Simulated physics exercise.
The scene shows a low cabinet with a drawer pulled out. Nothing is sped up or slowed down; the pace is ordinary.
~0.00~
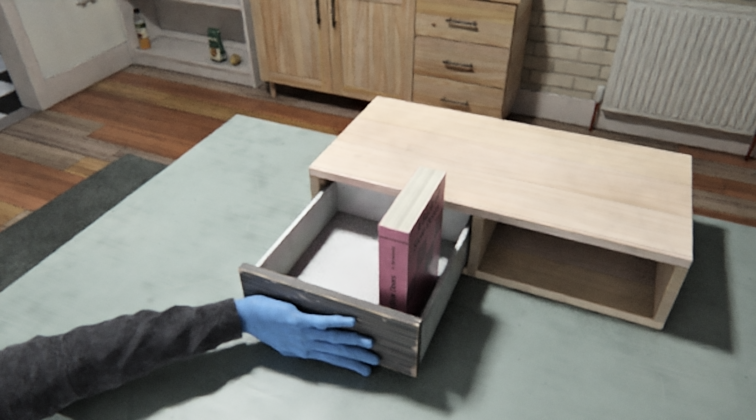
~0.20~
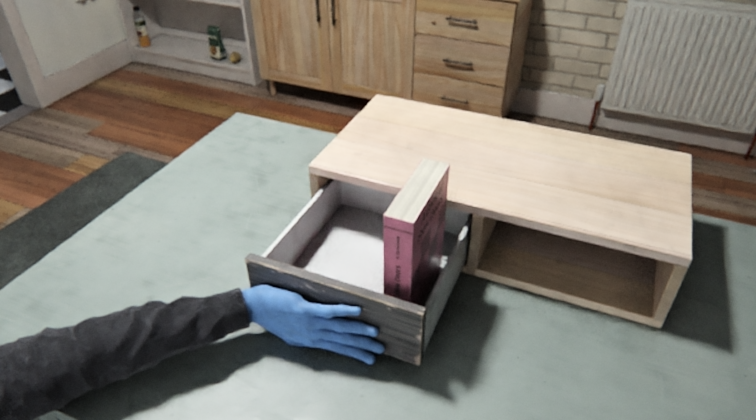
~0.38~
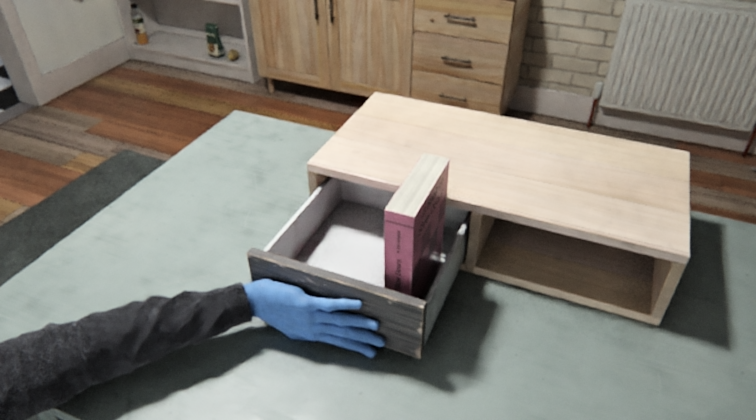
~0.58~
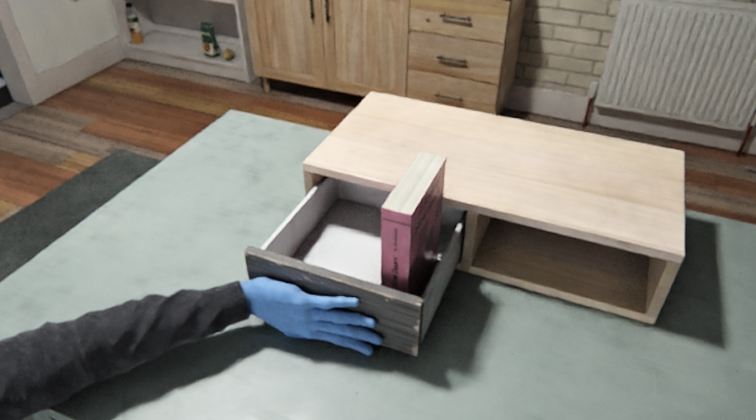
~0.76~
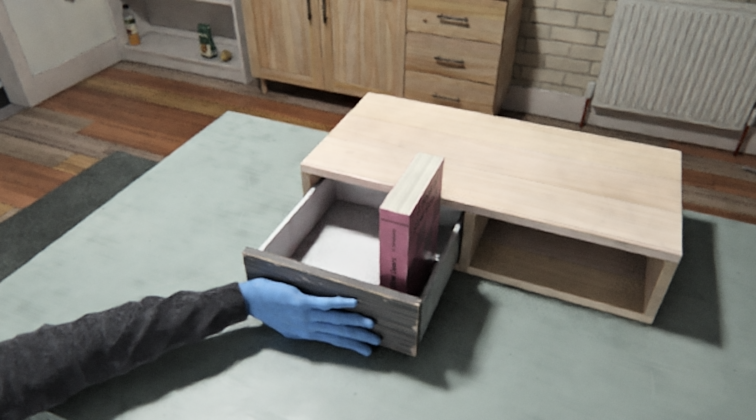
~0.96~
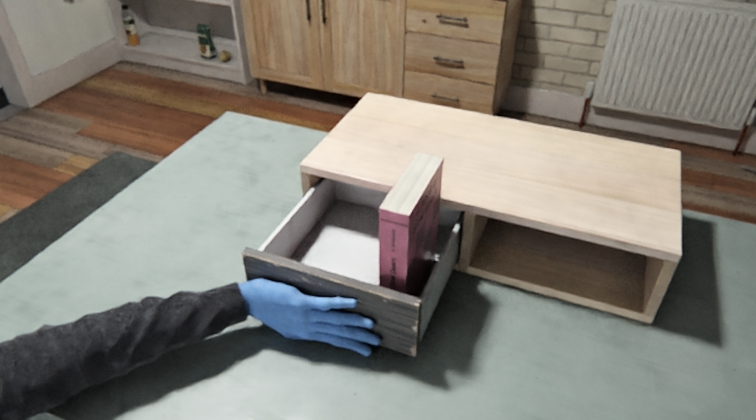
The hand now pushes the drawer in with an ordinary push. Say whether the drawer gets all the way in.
In the end, the drawer refuses to shut.
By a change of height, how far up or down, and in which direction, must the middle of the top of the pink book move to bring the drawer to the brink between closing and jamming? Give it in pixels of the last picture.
It takes a shift of 56 pixels in the downward direction.
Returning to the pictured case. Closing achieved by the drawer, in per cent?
I'd put it at some 25 in a hundred.
By 1.20 s, drawer starting in.
By 1.58 s, drawer stopped, still ajar.
When it is over (2.4 s), the drawer will not close.
